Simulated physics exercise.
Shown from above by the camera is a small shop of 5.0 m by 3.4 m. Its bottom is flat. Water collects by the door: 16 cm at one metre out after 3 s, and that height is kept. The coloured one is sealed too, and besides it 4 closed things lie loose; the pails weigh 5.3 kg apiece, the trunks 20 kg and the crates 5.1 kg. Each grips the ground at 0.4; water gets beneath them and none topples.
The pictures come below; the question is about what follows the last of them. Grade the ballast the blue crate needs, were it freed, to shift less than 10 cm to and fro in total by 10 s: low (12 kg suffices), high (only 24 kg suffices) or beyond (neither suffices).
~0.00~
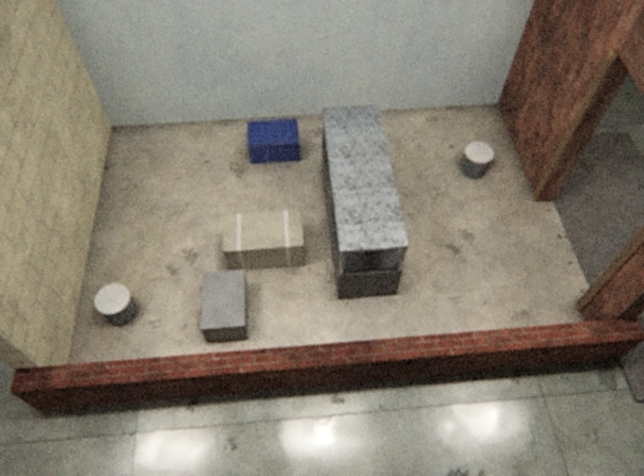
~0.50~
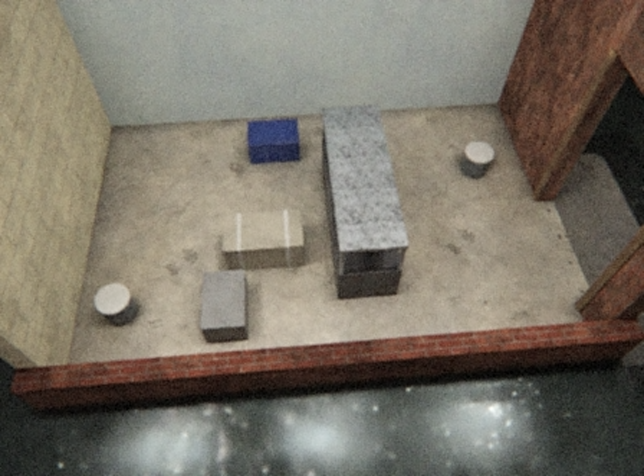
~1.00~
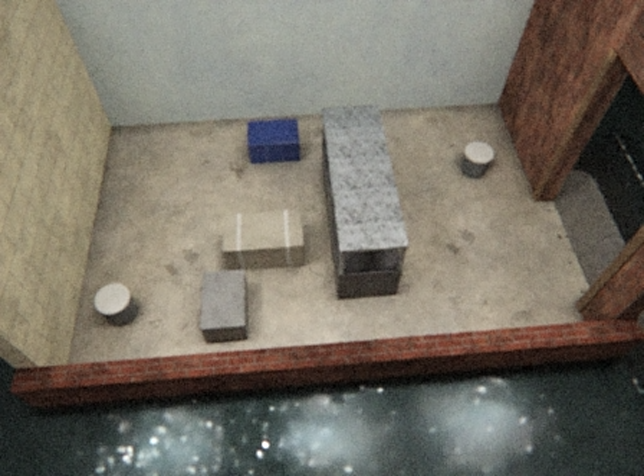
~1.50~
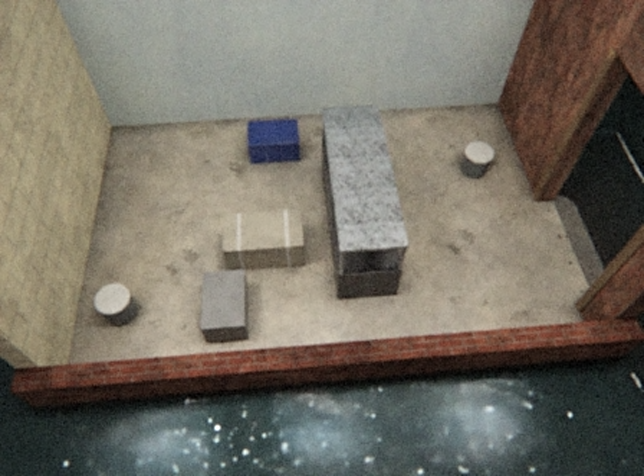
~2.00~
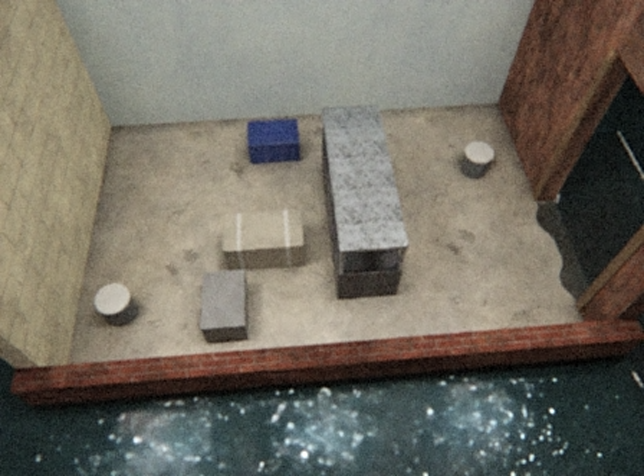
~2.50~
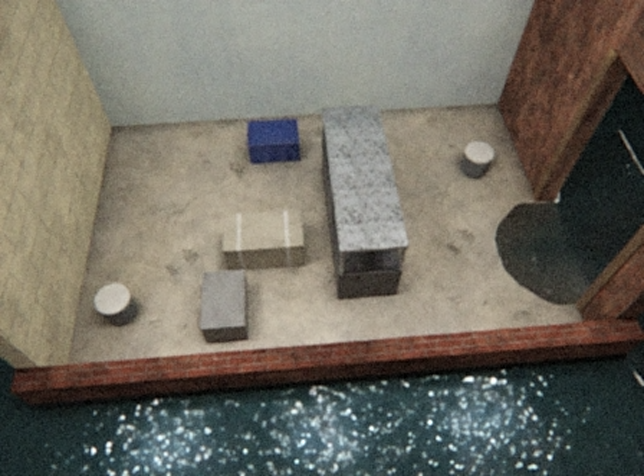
Grade: Low.
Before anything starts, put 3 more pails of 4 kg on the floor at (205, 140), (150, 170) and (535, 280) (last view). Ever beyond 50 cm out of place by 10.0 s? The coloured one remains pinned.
Result, in turn - falls shy; falls shy; exceeds it.
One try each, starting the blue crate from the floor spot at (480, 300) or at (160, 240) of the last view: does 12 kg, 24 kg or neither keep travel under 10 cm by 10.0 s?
Both masses fail; the small mass already works.
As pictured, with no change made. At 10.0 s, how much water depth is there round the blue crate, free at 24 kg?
Close to 3 cm deep.
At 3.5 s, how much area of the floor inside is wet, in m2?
Some 2.5 m2.
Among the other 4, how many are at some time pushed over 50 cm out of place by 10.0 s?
By my tally, 1.
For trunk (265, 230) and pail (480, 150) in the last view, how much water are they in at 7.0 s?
1 and 1 cm.
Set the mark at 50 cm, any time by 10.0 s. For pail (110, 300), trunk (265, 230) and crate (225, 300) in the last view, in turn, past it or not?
Results in sequence: Threshold not reached; threshold not reached; threshold exceeded.
After 3.5 s the blue crate would be 0 cm from its start with 12 kg and 0 cm from its start with 24 kg; 0 cm of water round it then.
After 4.5 s the blue crate would be 0 cm from its start with 12 kg and 0 cm from its start with 24 kg; 0 cm of water round it then.
After 7.0 s the blue crate would be 0 cm from its start with 12 kg and 0 cm from its start with 24 kg; 2 cm of water round it then.
After 10.0 s the blue crate would be 0 cm from its start with 12 kg and 0 cm from its start with 24 kg; 3 cm of water round it then.
